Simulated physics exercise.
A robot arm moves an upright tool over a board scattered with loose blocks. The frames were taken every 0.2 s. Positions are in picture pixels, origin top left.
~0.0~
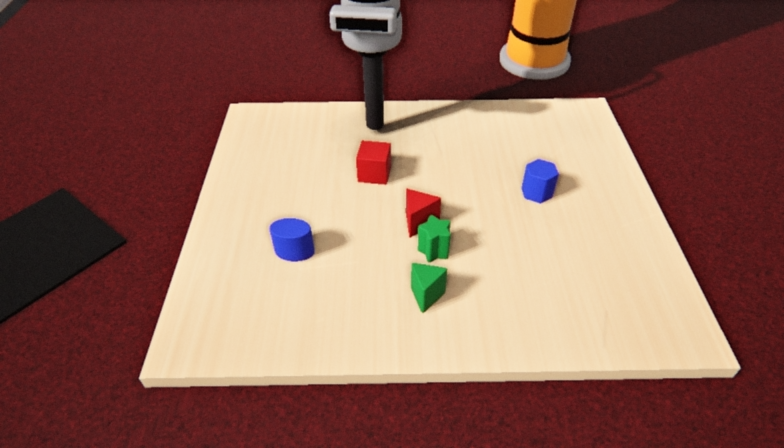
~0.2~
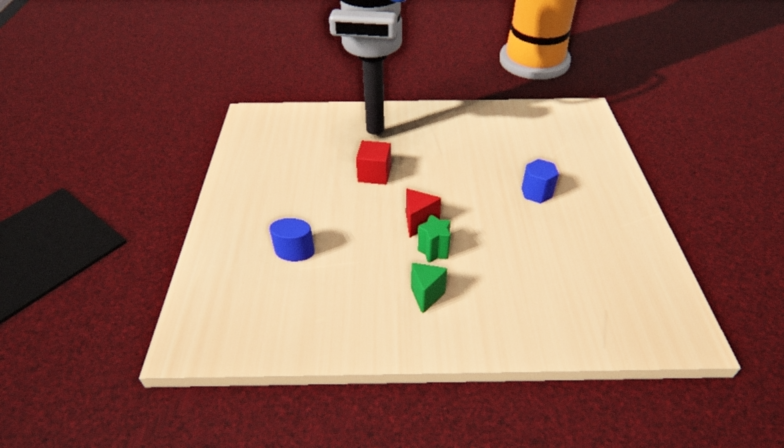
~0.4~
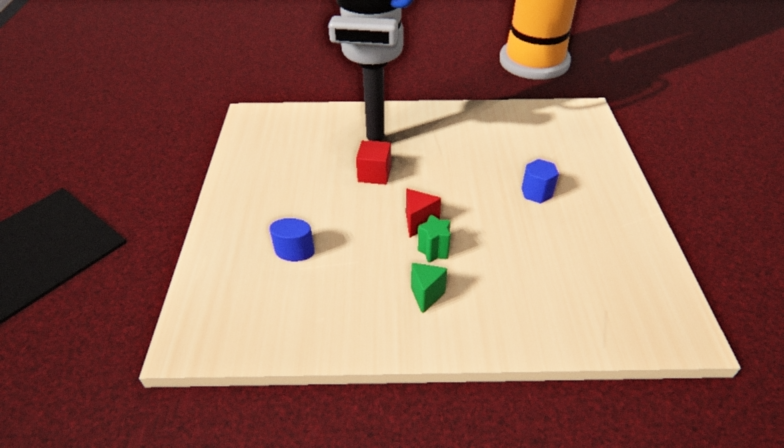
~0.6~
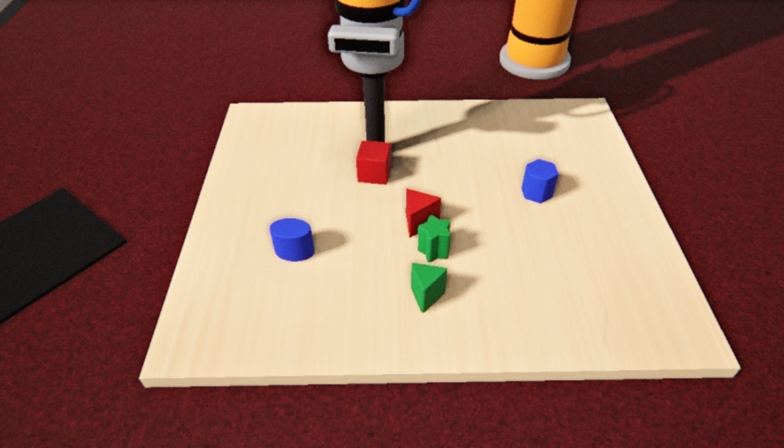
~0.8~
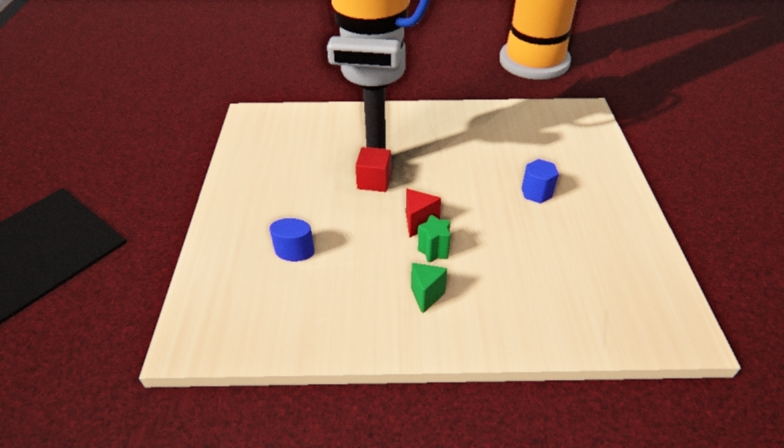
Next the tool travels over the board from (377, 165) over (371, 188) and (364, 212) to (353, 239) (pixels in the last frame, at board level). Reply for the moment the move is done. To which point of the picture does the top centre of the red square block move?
Its top middle is near (375, 227).
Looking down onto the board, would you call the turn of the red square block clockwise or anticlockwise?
It is turned anticlockwise.
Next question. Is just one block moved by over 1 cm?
In short: Yes.
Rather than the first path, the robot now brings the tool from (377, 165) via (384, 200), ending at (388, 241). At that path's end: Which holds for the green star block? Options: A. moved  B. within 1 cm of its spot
It's B.
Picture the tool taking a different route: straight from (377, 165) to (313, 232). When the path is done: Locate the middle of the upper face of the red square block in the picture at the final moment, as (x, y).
Around pixel (370, 179).
What follows on the original path. One third of the way, tool (371, 182); red square block (371, 182).
Two thirds of the way, tool (363, 206); red square block (369, 207), turned 35° anticlockwise.
At the end, tool (353, 232); blue oval block still; red square block (375, 227), turned 65° anticlockwise.
